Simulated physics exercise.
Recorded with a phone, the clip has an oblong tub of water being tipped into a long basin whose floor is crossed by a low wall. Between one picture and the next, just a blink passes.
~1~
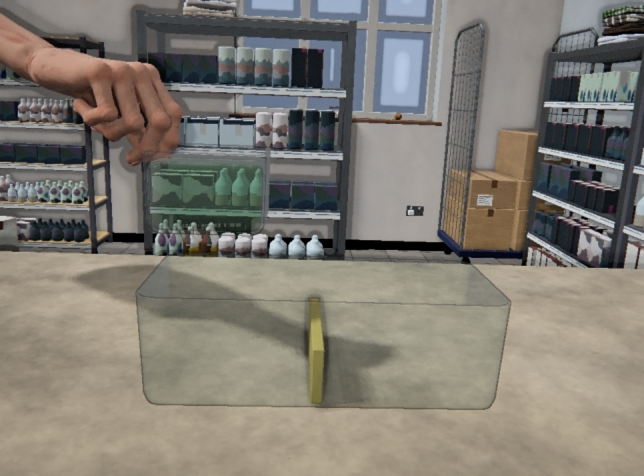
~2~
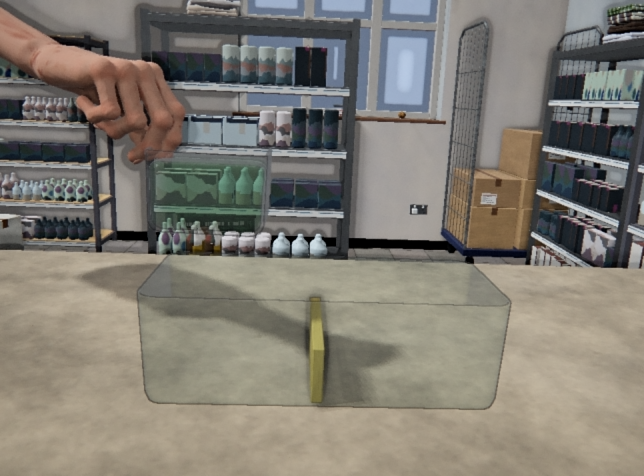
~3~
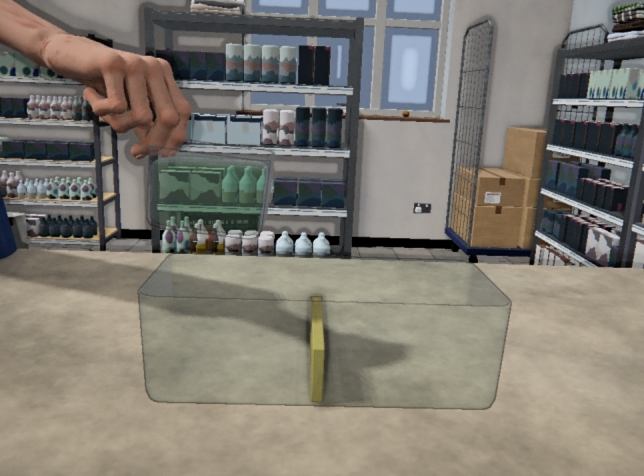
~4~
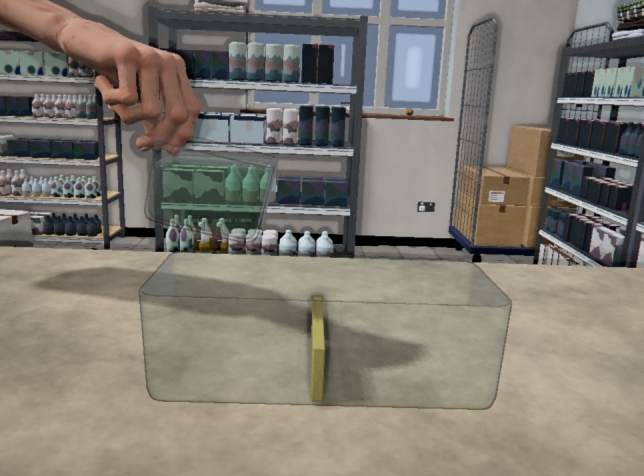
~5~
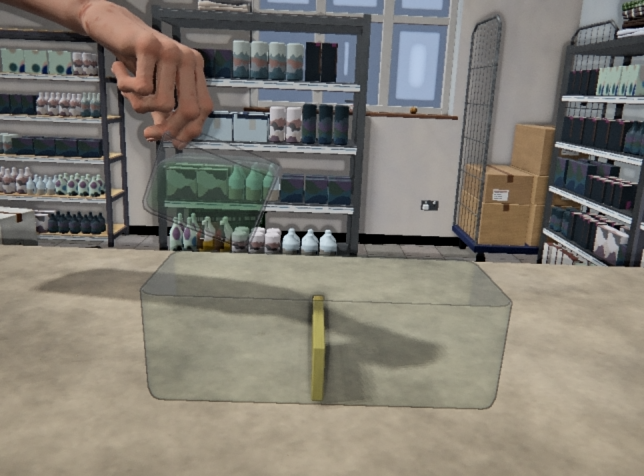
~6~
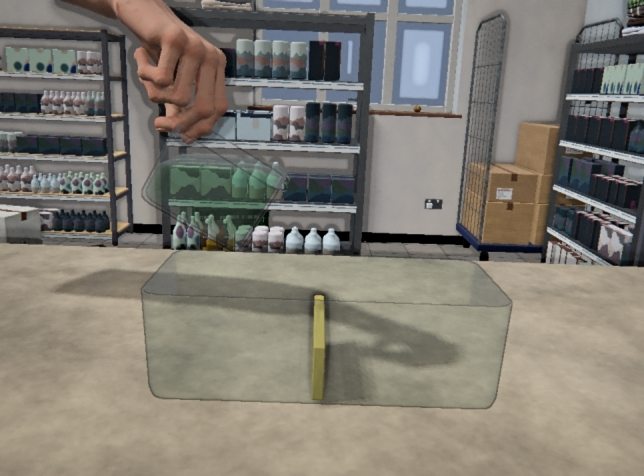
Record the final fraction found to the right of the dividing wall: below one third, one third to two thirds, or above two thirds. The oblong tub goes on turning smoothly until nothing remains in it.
I expect the share right of the wall to be at least a third but at most two thirds.
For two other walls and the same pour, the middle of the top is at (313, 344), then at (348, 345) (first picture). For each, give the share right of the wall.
60 per cent first, then 15 per cent.
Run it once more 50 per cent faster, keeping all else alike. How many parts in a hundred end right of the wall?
About 40 per cent would end up there.
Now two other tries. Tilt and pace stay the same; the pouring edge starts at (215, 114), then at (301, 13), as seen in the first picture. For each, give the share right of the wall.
0 % and 95 %.
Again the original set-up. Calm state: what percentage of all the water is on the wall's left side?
Share approx. 45 %.
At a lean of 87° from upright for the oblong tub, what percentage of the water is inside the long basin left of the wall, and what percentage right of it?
The left part holds 5 percent and the right part 30 percent.
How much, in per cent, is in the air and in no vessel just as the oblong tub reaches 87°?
Roughly 25 percent.
A moment on, the tilt is 87° and 38 per cent is still to pour, 6 is left of the wall and 29 right of it.
Next, the tilt is 102° and 9 per cent is still to pour, 32 is left of the wall and 54 right of it.
Then the tilt is 102° and 2 per cent is still to pour, 42 is left of the wall and 55 right of it.
Later the tilt is 102° and 0 per cent is still to pour, 45 is left of the wall and 55 right of it.
At rest 45 per cent lies left of the wall, 55 right of it and 1 outside.
